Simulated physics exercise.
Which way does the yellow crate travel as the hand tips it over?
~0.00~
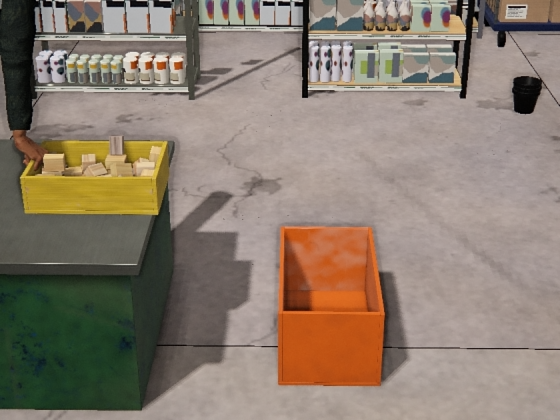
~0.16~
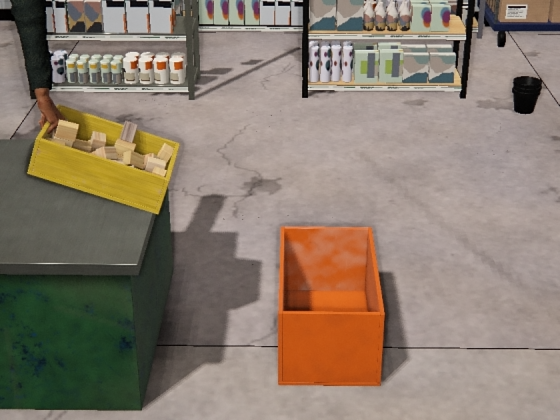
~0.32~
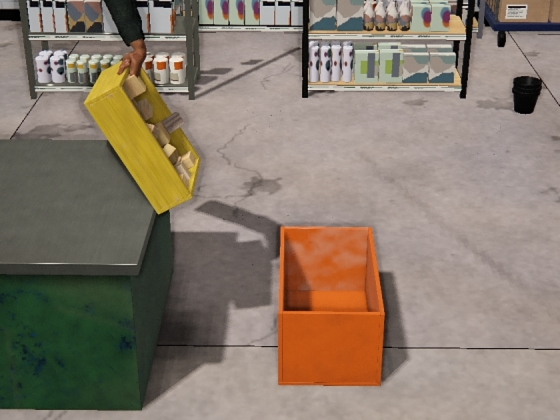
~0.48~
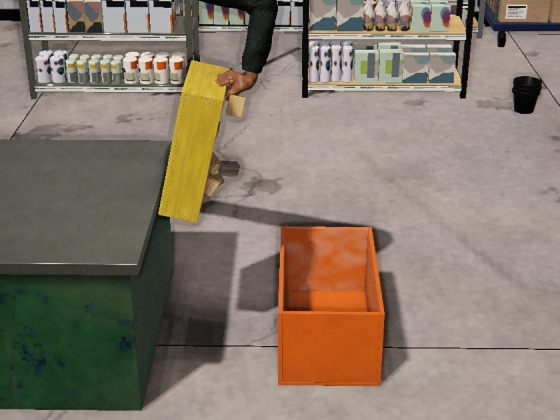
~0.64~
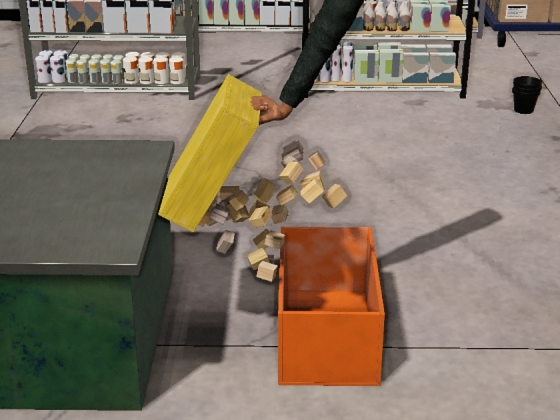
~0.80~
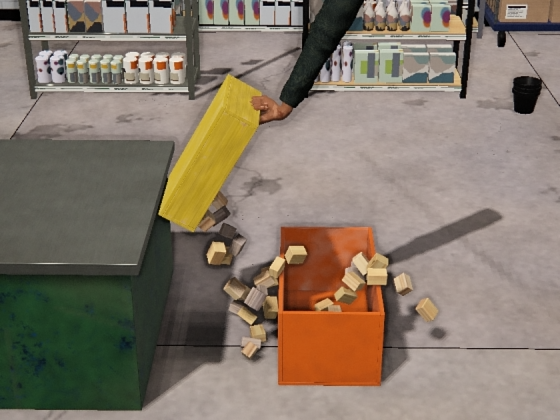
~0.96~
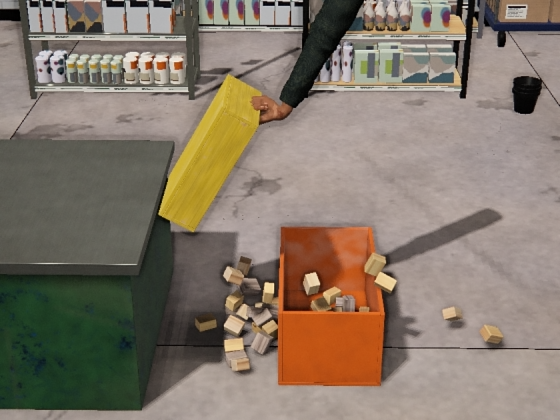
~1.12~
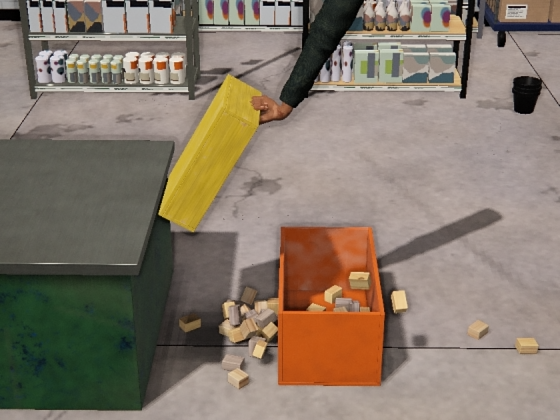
It travels to the right, swinging out past the end of the bench.
To begin with, a yellow crate of small wooden blocks sits at the end of a dark-topped green bench, with a hand at its left side and an open orange box standing on the floor below. The hand lifts that side, and the crate tilts and swings over to the right, past the edge of the bench. Once it is tipped steeply, the blocks tumble out in a scattered bunch toward the box. Some drop inside, while many fall into the gap between bench and box, and a few bounce away to the right. Finally, the hand holds the upturned crate still, with blocks in the box, a larger heap on the floor to its left and a few strays to its right.
